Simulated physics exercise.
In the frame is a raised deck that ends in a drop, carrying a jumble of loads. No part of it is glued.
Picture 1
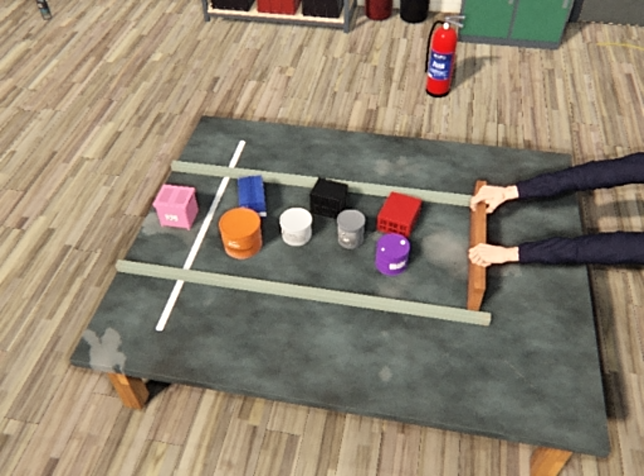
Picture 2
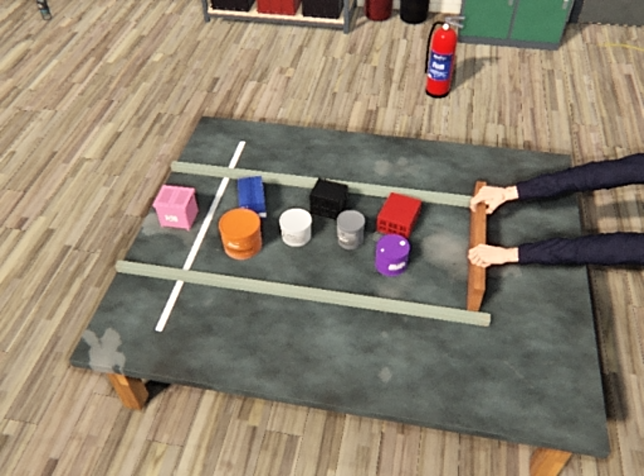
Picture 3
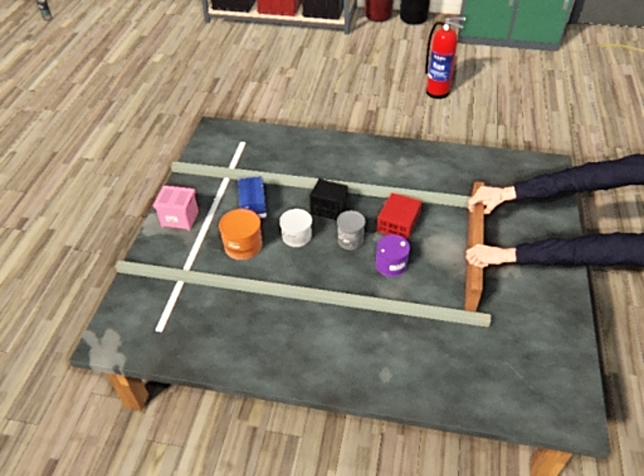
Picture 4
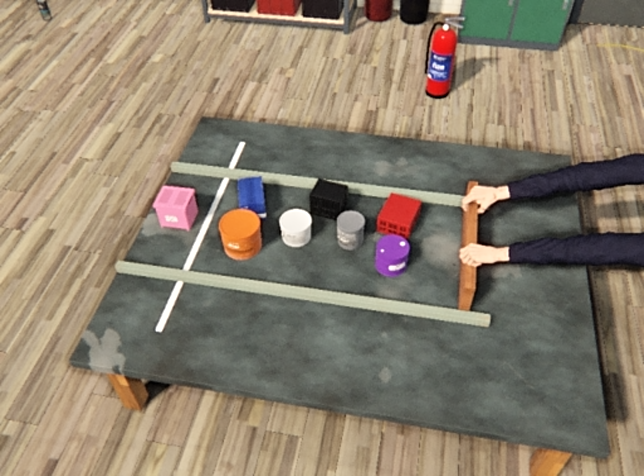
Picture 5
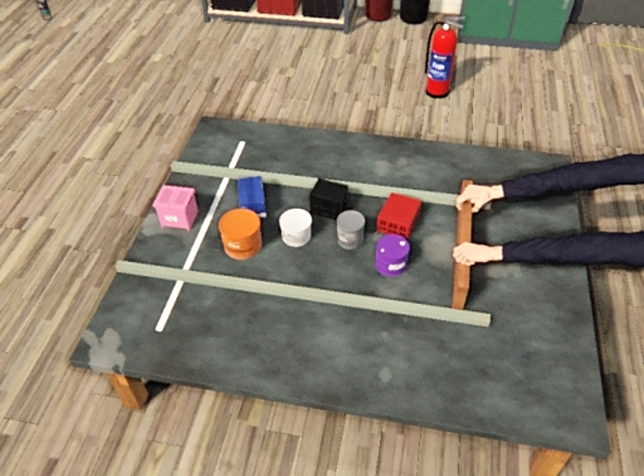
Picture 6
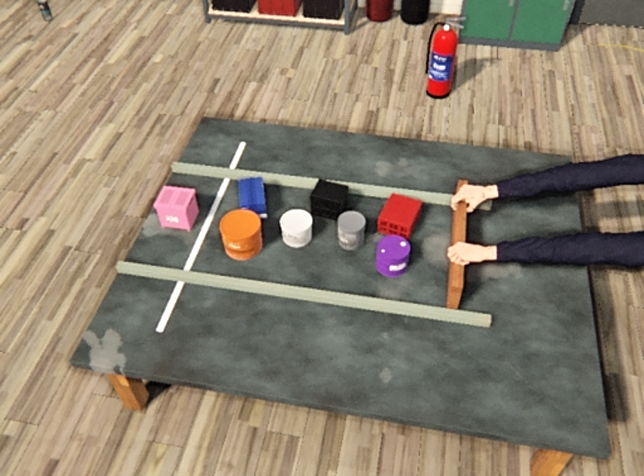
At first, two hands hold a wooden plank across two pale rails at the right of a dark table, with assorted boxes and pails spread out to its left. The hands then slide the plank slightly leftward along the rails, while the containers, including the pink one beyond the white tape, stay still.
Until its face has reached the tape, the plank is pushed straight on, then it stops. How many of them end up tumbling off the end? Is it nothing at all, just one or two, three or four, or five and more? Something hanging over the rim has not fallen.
One, maybe two go over.
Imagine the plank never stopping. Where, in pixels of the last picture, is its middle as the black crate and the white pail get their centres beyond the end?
I'd put it close to (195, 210), and close to (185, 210) for the other one.
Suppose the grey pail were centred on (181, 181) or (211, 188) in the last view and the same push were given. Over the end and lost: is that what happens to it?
In that order, it is pushed off; is pushed off.
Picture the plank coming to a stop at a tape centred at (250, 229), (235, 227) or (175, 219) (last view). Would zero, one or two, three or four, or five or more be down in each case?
Taking them in turn, no fall at all; zero; more than four.
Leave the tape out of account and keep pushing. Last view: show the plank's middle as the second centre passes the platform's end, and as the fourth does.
At roughly (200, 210), then roughly (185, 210).
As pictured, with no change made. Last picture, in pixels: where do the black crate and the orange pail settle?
(180, 172), and the other (150, 244).
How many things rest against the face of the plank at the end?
The count in contact is 3.
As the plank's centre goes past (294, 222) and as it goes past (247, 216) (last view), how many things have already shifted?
First 7, then 8.
Early on, none off yet; pink tote at rest near (178, 209); blue box at rest near (253, 199); orange pail at rest near (242, 235).
A while later, none off yet; pink tote at rest near (178, 209); blue box travelled about its own width near (221, 195); orange pail travelled about its own width near (219, 239).
Finally, the number that fall off is one or two; lost, pink tote.
